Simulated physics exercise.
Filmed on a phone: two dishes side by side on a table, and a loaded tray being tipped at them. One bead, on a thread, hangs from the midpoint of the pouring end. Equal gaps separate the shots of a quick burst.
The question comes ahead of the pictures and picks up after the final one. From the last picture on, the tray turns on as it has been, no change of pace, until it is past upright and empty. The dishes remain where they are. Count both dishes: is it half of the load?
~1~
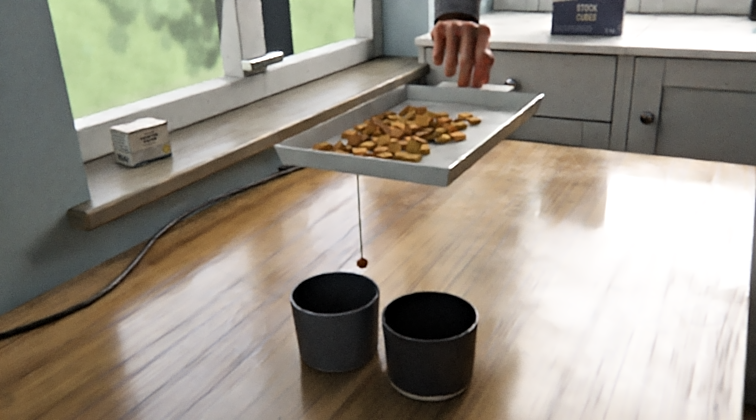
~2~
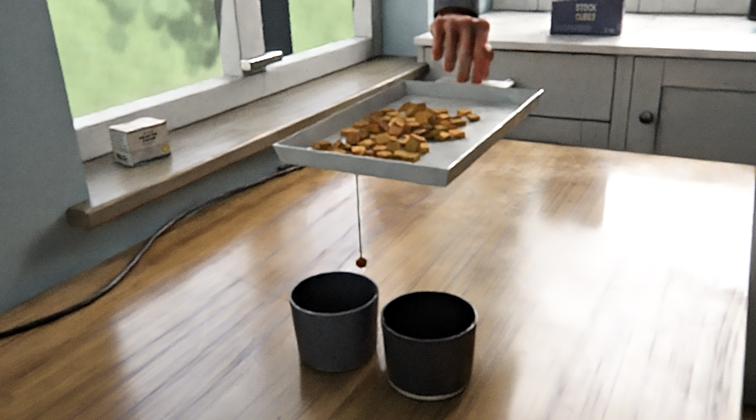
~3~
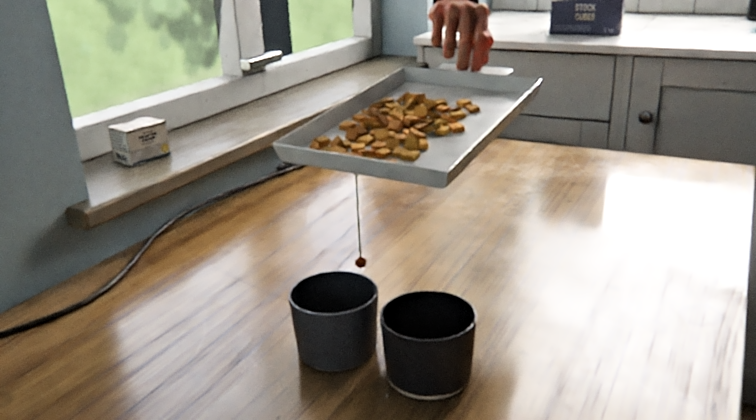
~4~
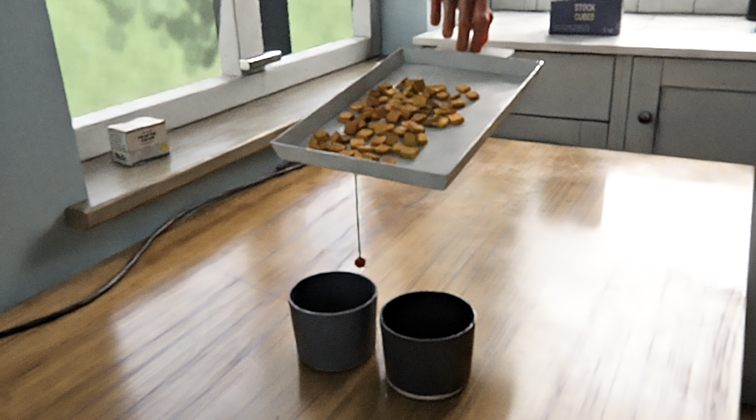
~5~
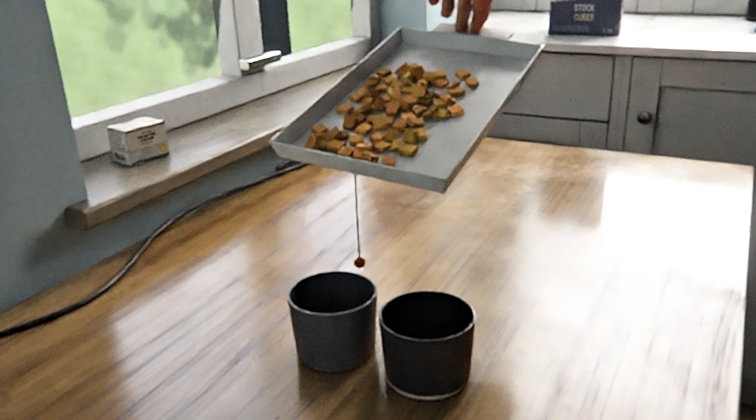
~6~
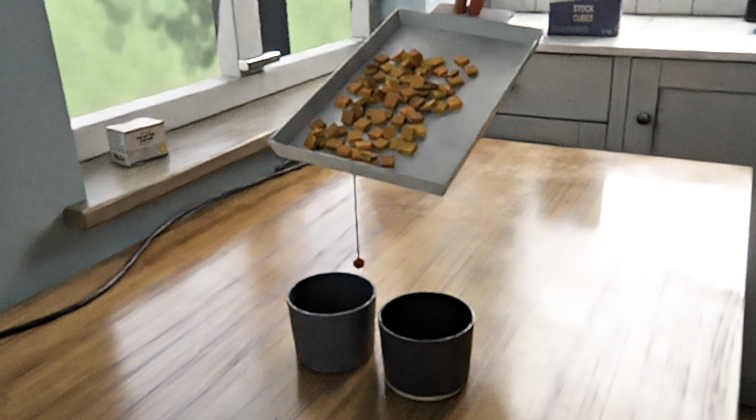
The dishes save the greater portion.
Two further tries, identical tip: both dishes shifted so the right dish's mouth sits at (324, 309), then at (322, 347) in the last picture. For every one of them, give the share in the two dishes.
First try: Roughly 30 per cent; second try: Roughly 0 per cent.
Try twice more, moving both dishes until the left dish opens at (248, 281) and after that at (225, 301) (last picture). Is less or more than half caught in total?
At place one not up to half; at place two not up to half.
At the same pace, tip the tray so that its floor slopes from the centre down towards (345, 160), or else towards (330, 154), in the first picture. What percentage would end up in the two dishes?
I'd say roughly 30 percent with the first slope, 10 percent with the other.
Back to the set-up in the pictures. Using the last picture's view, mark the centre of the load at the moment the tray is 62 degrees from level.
(385, 155).
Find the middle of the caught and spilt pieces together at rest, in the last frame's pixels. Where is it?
About (407, 361).
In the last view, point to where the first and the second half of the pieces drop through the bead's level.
The first part passes (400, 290); everything after passes (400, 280).
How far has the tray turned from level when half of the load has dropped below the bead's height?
The angle is roughly 105° at that point.
Just after the last frame, tray tipped steeply; almost all on the tray; about a tenth in the air.
A moment on, tray tipped right over; roughly half on the tray; roughly a quarter in the right dish; about a tenth in the left dish; about a tenth outside both; about a tenth in the air.
Further on, tray tipped past a quarter turn; roughly half in the right dish; roughly a quarter in the left dish; roughly a quarter outside both.
When it is over, tray tipped past a quarter turn; roughly half in the right dish; roughly a quarter in the left dish; roughly a quarter outside both.
